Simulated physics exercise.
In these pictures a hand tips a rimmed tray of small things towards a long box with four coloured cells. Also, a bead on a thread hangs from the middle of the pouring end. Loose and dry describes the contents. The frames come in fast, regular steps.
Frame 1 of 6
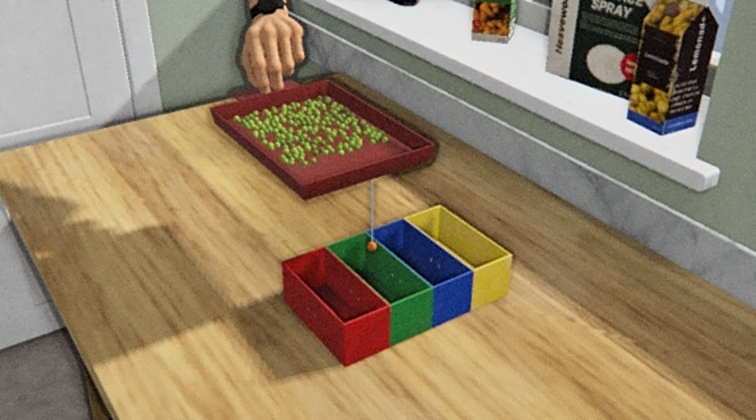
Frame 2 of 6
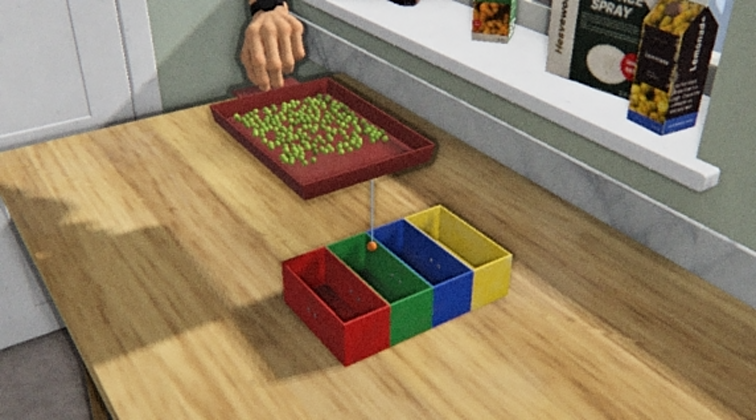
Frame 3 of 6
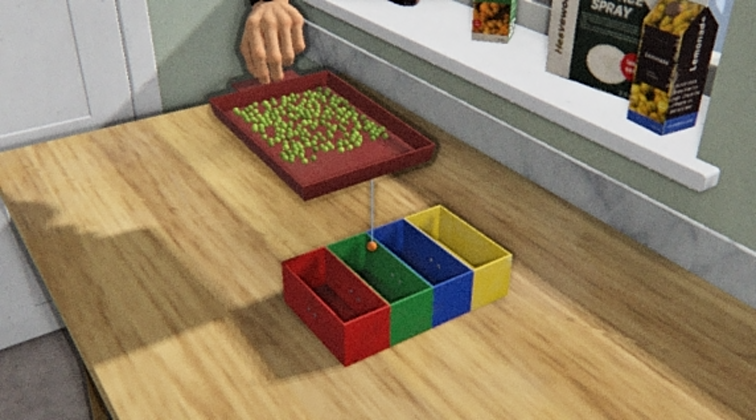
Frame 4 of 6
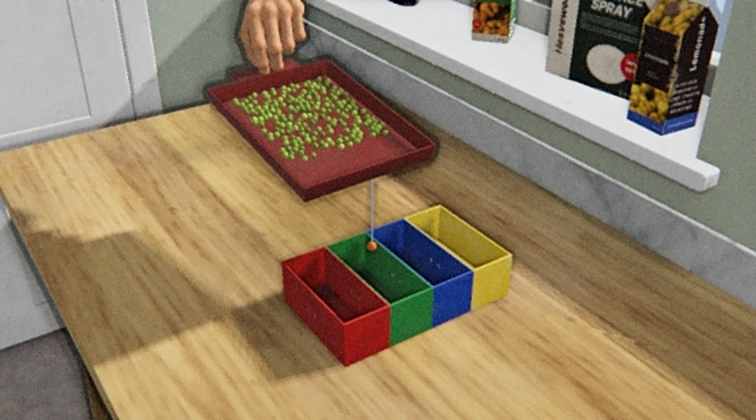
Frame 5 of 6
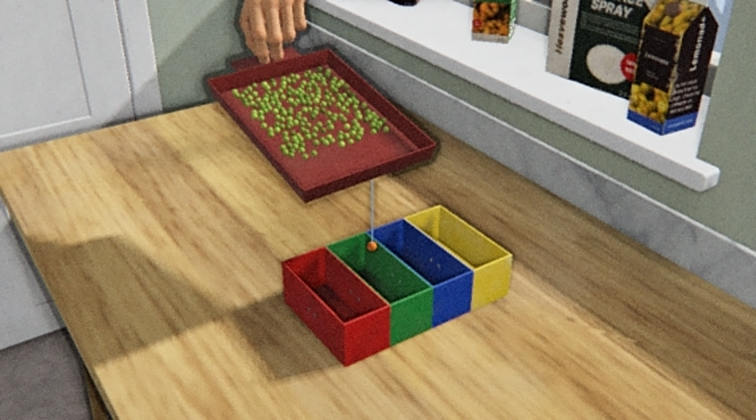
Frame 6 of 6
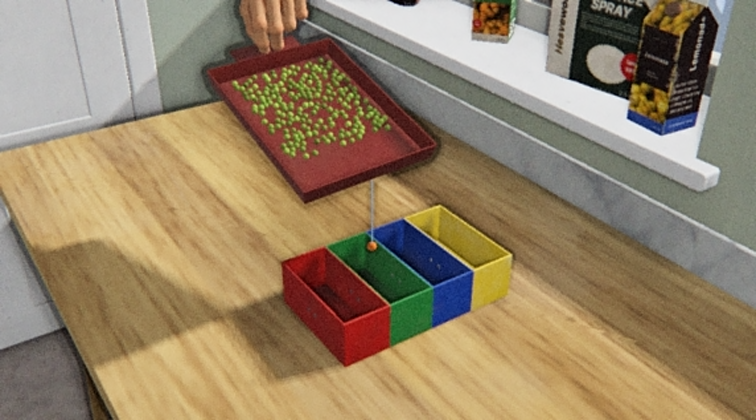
A dark red rimmed tray of small green peas is held by a hand at its far end above a pale wooden counter, seen from above at an angle beside a white windowsill with cartons. Below its near end, where an orange bead hangs on a thread, sits a box with red, green, blue and yellow cells. The hand slowly raises the far end, steepening the tray towards its near left corner, while the camera stays still.
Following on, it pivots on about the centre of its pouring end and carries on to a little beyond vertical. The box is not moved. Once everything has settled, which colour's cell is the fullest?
The red cell is the fullest.
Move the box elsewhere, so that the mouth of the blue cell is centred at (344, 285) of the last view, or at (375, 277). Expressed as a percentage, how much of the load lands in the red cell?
Trial 1 0%, trial 2 0%.
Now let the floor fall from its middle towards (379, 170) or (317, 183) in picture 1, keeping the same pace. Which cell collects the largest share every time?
Try 1 - the cell in blue. Try 2 - the red one.
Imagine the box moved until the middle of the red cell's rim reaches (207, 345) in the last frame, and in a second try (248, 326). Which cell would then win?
Try 1 - yellow. Try 2 - blue.
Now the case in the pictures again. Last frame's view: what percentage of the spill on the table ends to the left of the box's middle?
Roughly 100 percent.
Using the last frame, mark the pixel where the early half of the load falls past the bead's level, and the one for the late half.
I'd say close to (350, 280) at first and close to (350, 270) later on.
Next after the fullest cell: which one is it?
That green cell.
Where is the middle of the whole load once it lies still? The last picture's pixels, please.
(354, 330).
Soon after the last picture, tray tipped steeply; nearly all on the tray; a stray few in the red cell; a stray few in the green cell; a stray few falling or outside the box.
A little later, tray tipped right over; most on the tray; a small part in the red cell; a stray few in the green cell; about a quarter falling or outside the box.
Later still, tray tipped past a quarter turn; about two thirds in the red cell; about a quarter in the green cell; a stray few in the blue cell; a small part falling or outside the box.
At rest, tray tipped past a quarter turn; about two thirds in the red cell; about a quarter in the green cell; a stray few in the blue cell; none in the yellow cell; a small part outside the box.
